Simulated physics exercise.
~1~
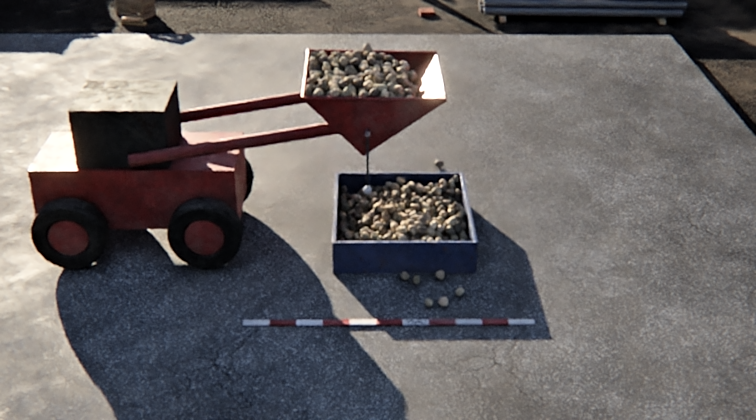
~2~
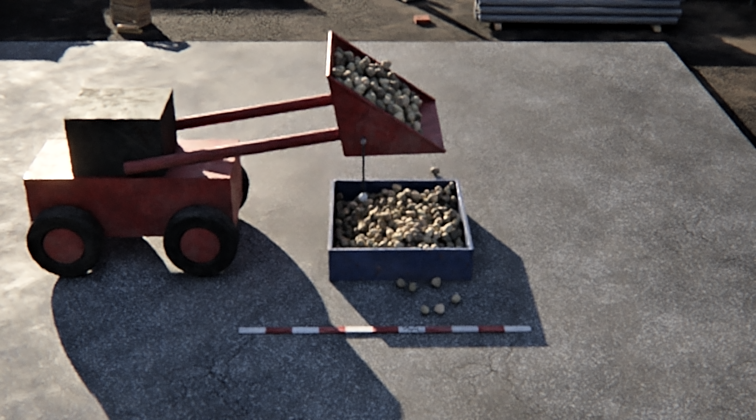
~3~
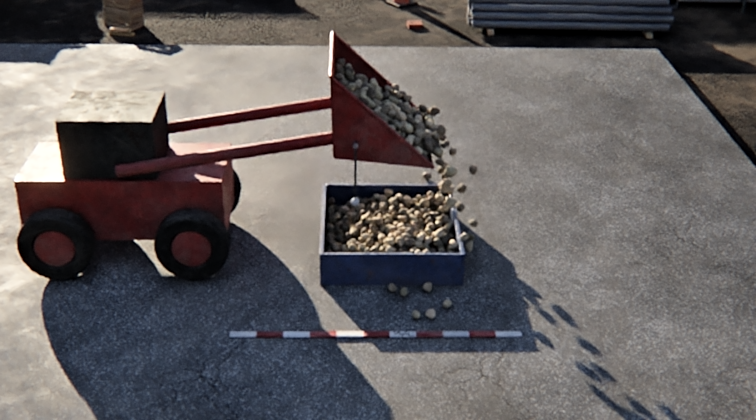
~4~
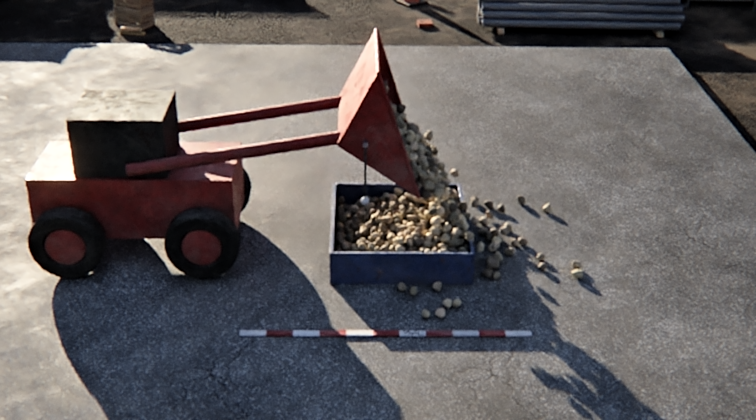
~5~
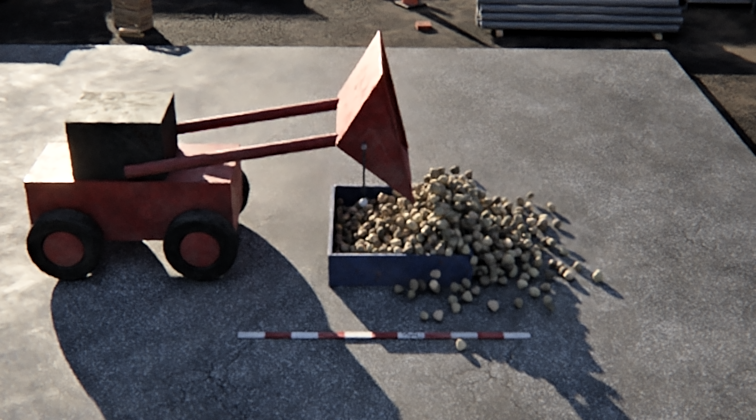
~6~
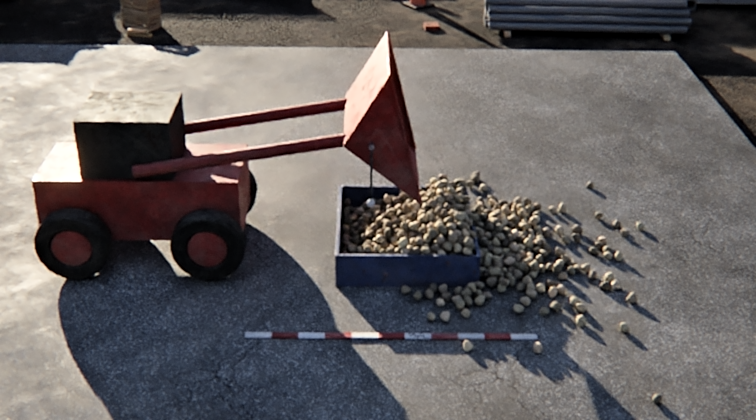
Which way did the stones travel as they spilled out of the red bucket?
They moved to the right, with many of them ending up on the ground past the right side of the blue bin.
A red loader tipped its raised bucket of pale stones over a blue bin that already held a load, and they poured out until the bucket was empty, leaving the bin heaped and many stones scattered on the ground to its right.
